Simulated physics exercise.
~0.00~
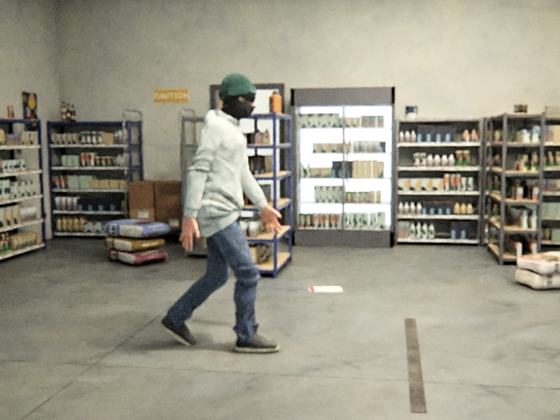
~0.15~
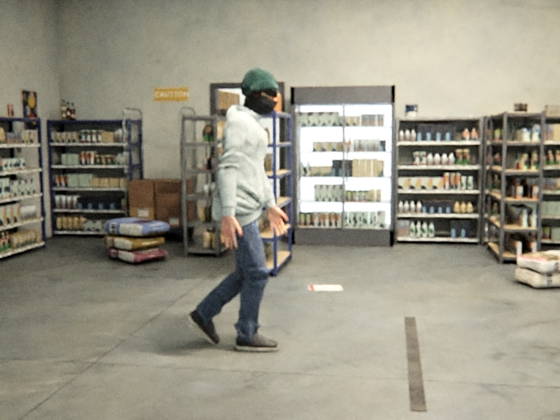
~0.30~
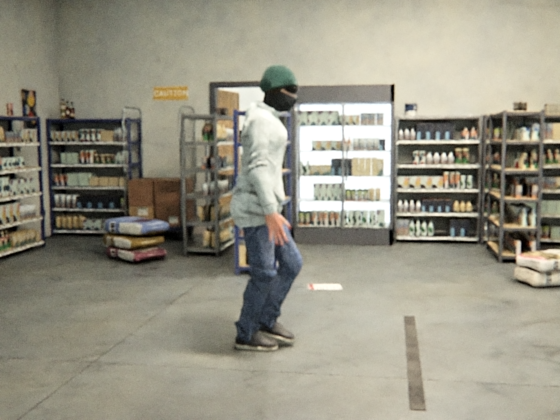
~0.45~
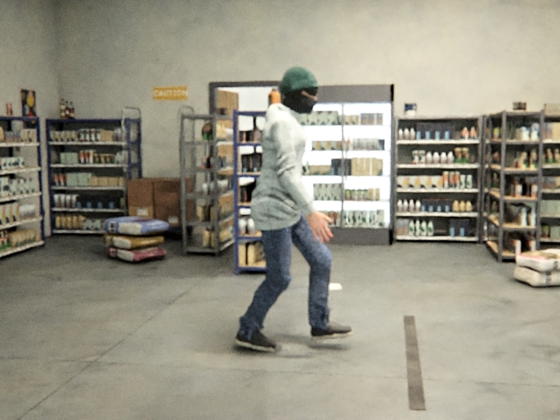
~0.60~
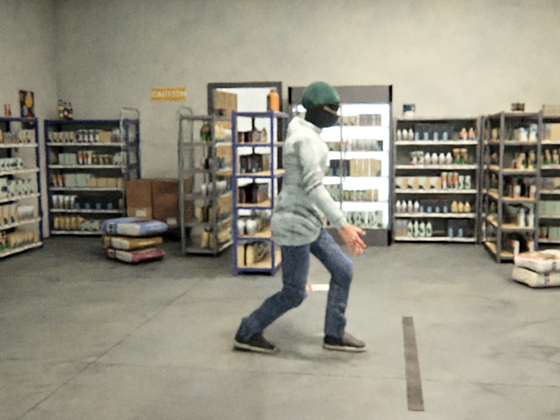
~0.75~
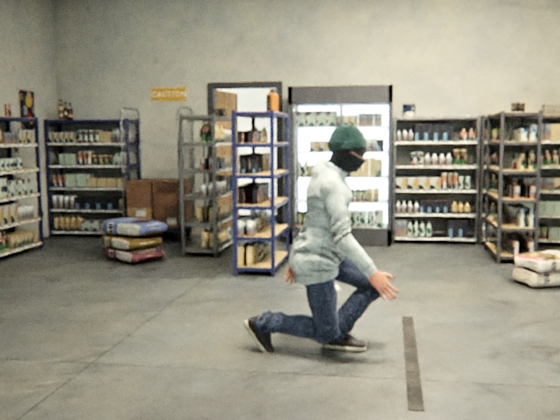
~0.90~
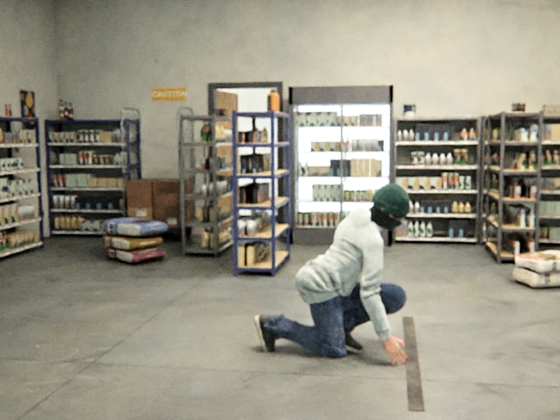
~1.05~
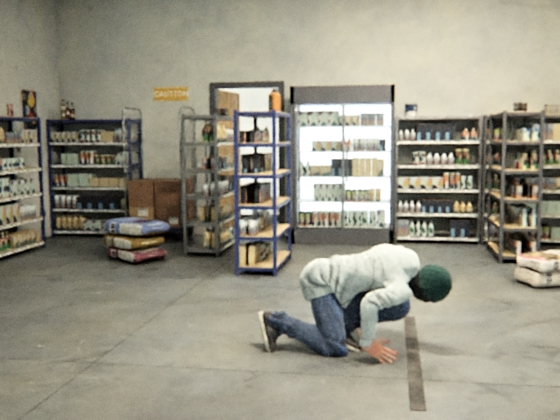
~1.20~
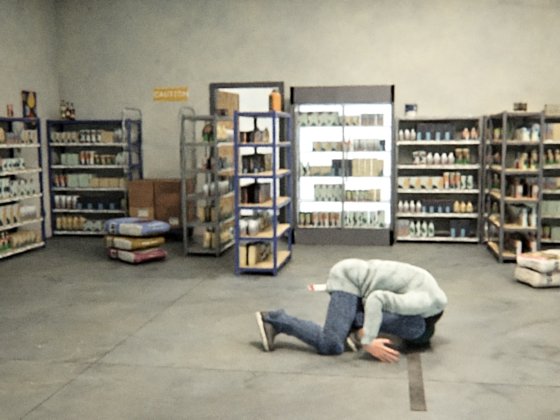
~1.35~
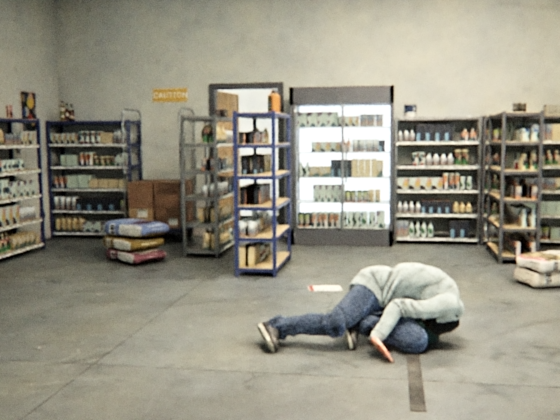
A masked person in a green beanie walks right, sinks down, and curls head-first over the black strip.
